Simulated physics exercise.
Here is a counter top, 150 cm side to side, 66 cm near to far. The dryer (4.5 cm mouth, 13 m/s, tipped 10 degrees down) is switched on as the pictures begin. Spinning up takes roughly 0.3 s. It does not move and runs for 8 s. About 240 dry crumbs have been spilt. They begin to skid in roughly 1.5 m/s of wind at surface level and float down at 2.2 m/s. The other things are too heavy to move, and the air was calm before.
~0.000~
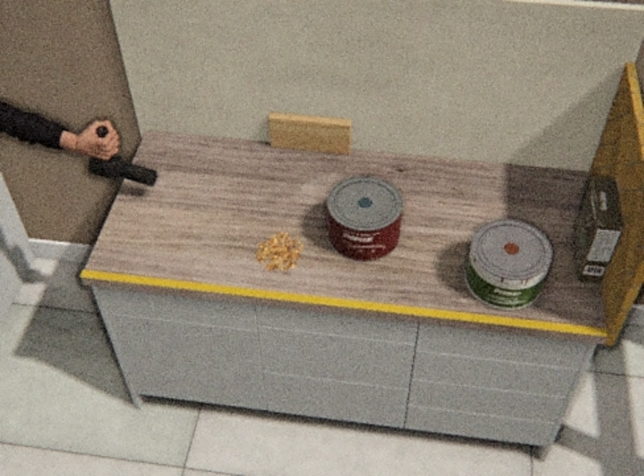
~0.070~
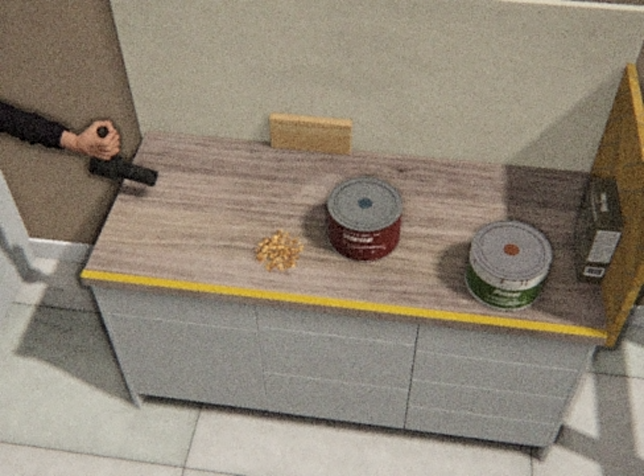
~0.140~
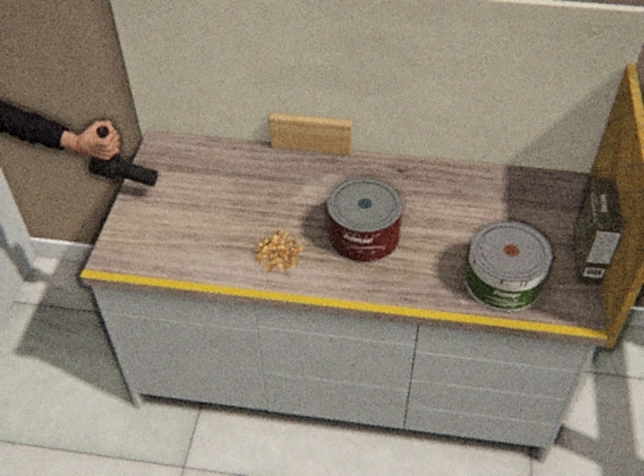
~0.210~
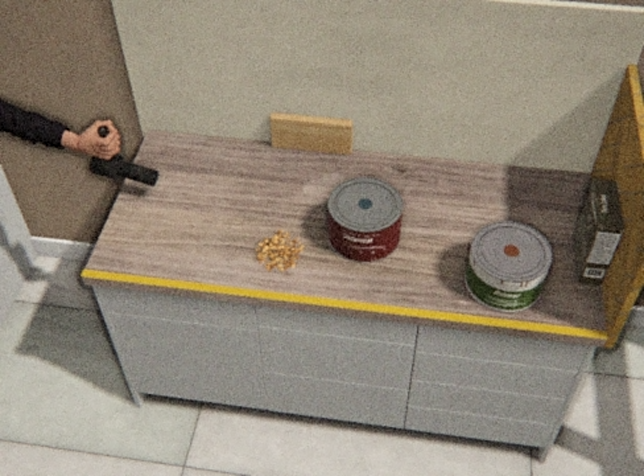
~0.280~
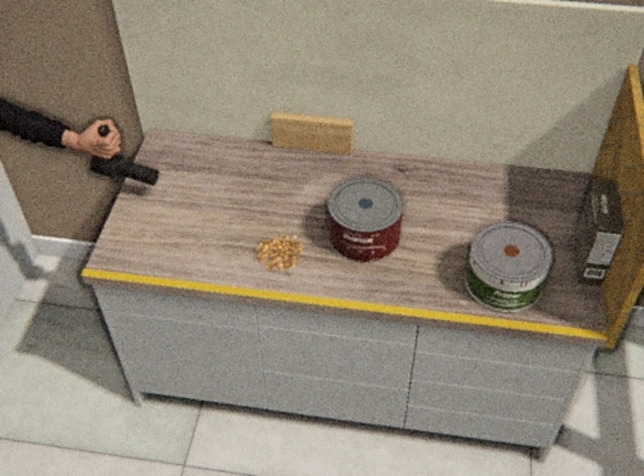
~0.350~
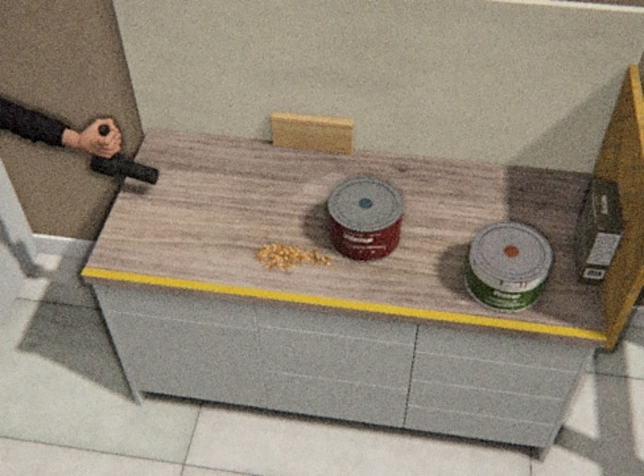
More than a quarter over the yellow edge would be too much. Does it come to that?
As for a quarter going over the yellow edge: Yes.
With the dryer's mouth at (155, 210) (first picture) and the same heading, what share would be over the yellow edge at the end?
It would be near 80 %.
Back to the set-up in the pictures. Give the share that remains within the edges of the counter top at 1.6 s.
About 10 %.
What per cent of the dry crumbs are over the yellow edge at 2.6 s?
About 90 %.
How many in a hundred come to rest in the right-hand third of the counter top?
Some 0 per cent.
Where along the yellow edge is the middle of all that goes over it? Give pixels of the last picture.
At about (365, 310).
After 1.6 s, 14 % are on the move or not yet settled, 88 % are over the yellow edge.
After 2.6 s, 7 % are on the move or not yet settled, 93 % are over the yellow edge.
After 4.4 s, 6 % are on the move or not yet settled, 93 % are over the yellow edge.
After 8.0 s, at the end, 93 % are over the yellow edge.
